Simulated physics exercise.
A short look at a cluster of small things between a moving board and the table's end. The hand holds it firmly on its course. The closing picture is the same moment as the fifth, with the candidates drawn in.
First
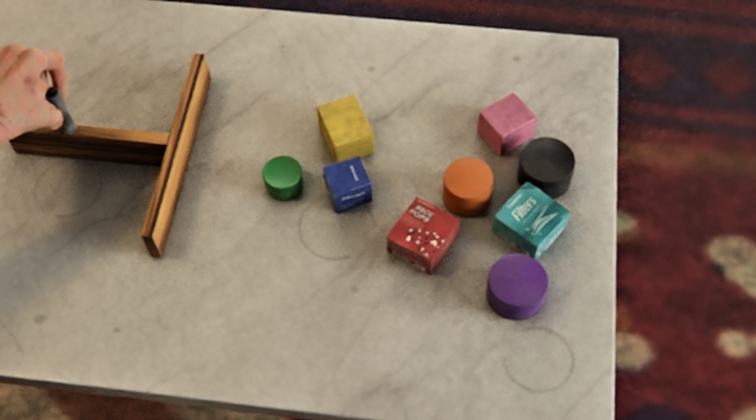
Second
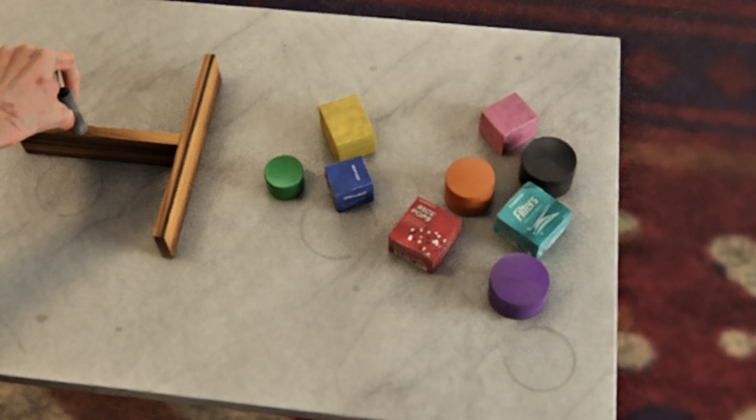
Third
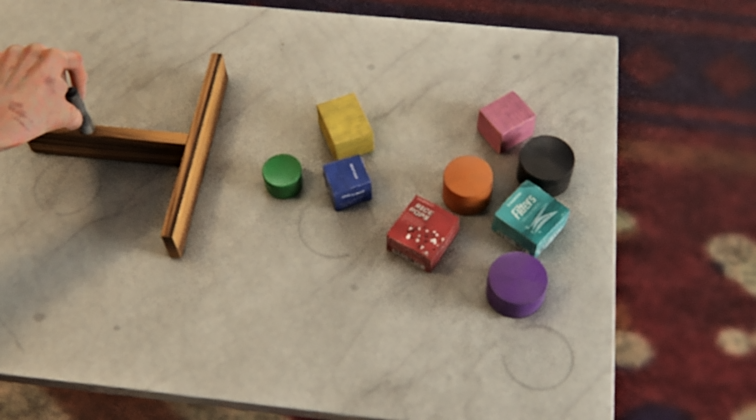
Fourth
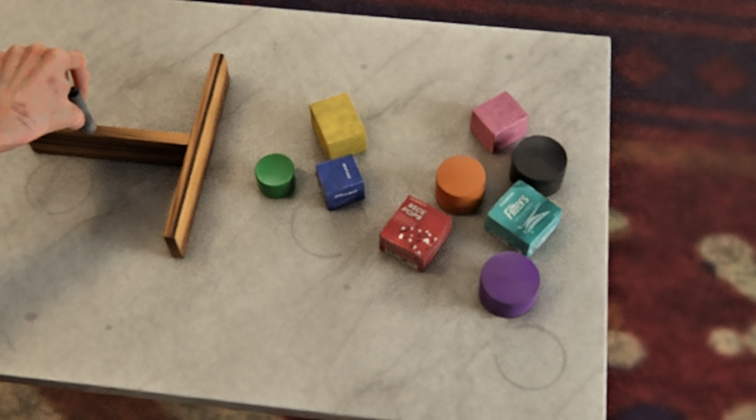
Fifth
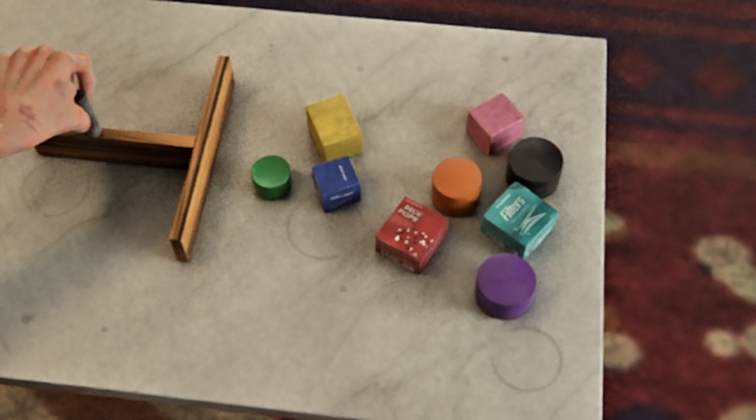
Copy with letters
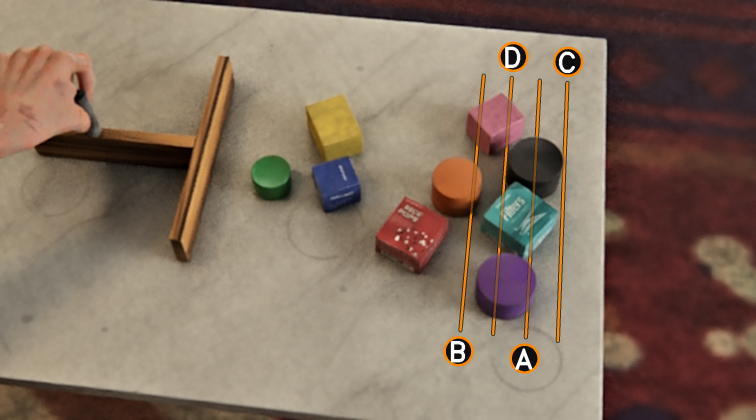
At first, a hand at the left grips a T-shaped wooden board on a marble table, with a cluster of colourful blocks, boxes and round tins to its right. The hand pushes the board a short way right, then only slightly further, leaving a gap before the green tin.
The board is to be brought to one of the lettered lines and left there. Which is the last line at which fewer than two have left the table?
Stop at D.
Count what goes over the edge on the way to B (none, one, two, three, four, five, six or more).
The count is none.
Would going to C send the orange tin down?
Yes.
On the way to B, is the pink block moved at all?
Yes.
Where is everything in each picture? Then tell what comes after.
In the first frame, turquoise box (531, 221); yellow block (346, 130); purple tin (516, 287).
In the second frame, board (185, 140); blue box (349, 184).
In the third frame, board (193, 139); pink block (506, 122).
In the fourth frame, board (195, 140); orange tin (460, 185).
In the fifth frame, board (201, 142); turquoise box (519, 221); yellow block (334, 129); purple tin (505, 287).
On the copy, A at (533, 199); B at (473, 193); C at (563, 202); D at (503, 196).
On D. First, board (308, 153); yellow block (347, 133); green tub (334, 181).
Then, board (417, 163); turquoise box (554, 247); black tin (544, 166).
Finally, board (501, 171); orange tin over the edge; turquoise box (587, 262); one fallen.
By contrast, A drops three; B is within the limit but short; C drops four.
